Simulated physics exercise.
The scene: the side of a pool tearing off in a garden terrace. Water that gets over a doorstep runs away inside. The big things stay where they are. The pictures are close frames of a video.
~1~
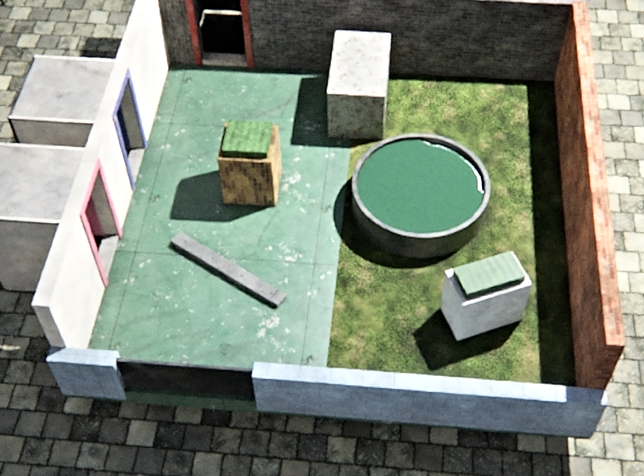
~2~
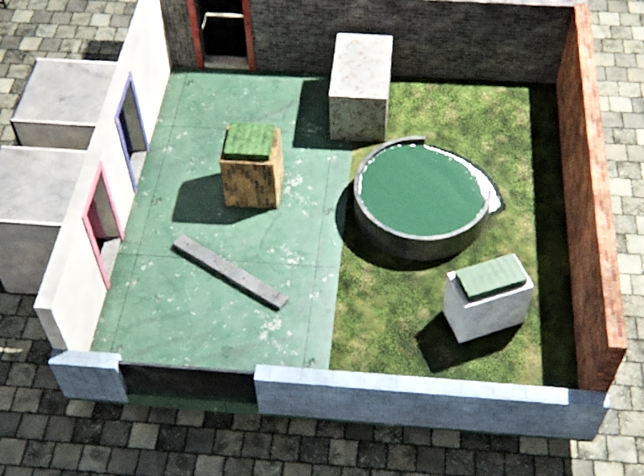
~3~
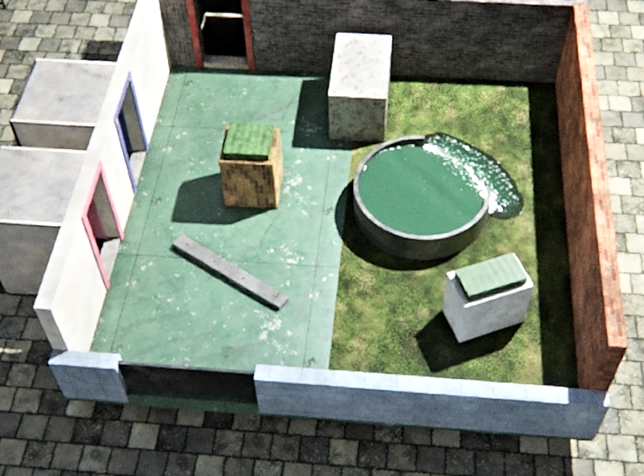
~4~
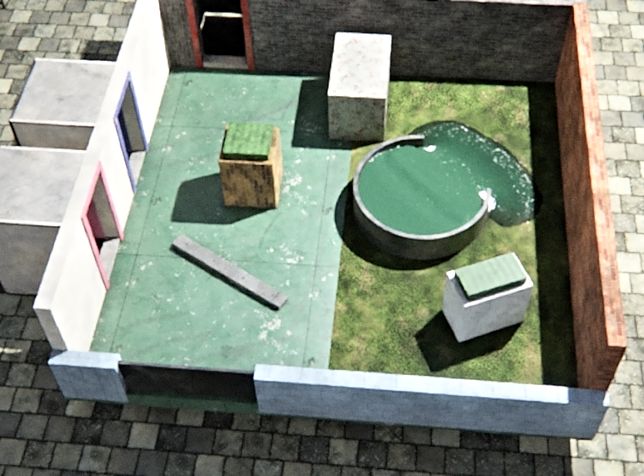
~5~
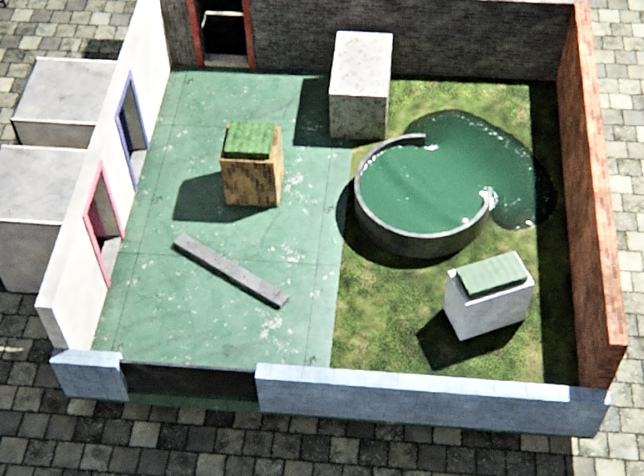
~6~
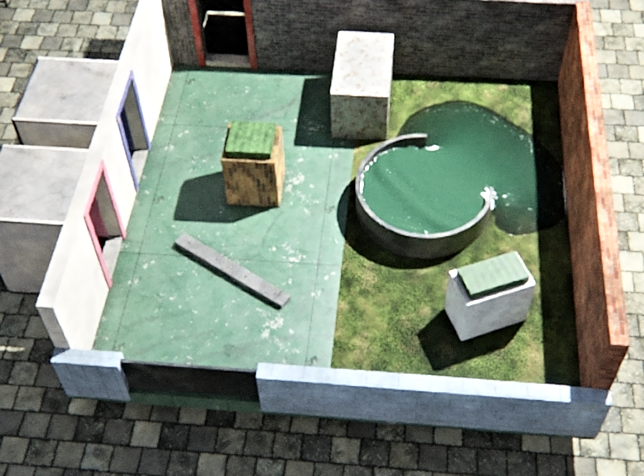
A walled garden terrace, half pale green paving and half grass, is seen from high above by a nearly still camera. A round grey tank of green water stands on the grass between a pale block and a white box with a green top, while a tan box and a grey plank sit left. The tank's far right side opens, and water pours through the widening gap, spreading across the grass toward the brick wall.
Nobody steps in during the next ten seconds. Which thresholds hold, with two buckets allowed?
In the end: The red door admits no more than that; the pink door admits no more than that; the blue door admits no more than that.
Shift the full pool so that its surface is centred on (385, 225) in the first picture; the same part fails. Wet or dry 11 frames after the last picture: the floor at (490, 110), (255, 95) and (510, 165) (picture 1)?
One after the other: Wet, not flooded, covered.
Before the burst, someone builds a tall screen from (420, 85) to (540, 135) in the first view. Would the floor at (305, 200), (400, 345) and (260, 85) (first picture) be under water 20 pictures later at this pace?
As listed: No water, no water, no water.
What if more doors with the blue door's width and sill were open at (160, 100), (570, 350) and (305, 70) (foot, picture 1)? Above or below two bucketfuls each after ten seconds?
In that order: Stays under, holds, keeps below it.
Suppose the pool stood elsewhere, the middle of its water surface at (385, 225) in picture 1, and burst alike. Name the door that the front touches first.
First comes the red one.
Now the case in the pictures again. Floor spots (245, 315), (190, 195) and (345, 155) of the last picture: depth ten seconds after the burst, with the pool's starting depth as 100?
Roughly 0, 0 and 6 per cent, in turn.
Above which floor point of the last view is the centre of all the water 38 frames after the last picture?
Close to (457, 163).
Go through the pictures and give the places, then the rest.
In the first picture, still water in the round tank at (421, 186).
In the second picture, the front is at (495, 212), out from the gap on the round tank's far side.
In the third picture, water pours out on the round tank's far side and has run to (516, 212).
In the fourth picture, the front is at (530, 216), out from the gap on the round tank's far side.
In the fifth picture, water pours out on the round tank's far side and has run to (549, 210).
In the sixth picture, the front is at (453, 104), out from the gap on the round tank's far side.
A moment on, water covers 15 % of the floor; the red door not reached, the pink door not reached, the blue door not reached.
Next, water covers 20 % of the floor; the red door not reached, the pink door not reached, the blue door not reached.
Then, water covers 25 % of the floor; the red door not reached, the pink door not reached, the blue door not reached.
Later, water covers 40 % of the floor; the red door wet at the sill, nothing in, the pink door not reached, the blue door not reached.
In the end, water covers 60 % of the floor; the red door wet at the sill, nothing in, the pink door not reached, the blue door wet at the sill, nothing in.
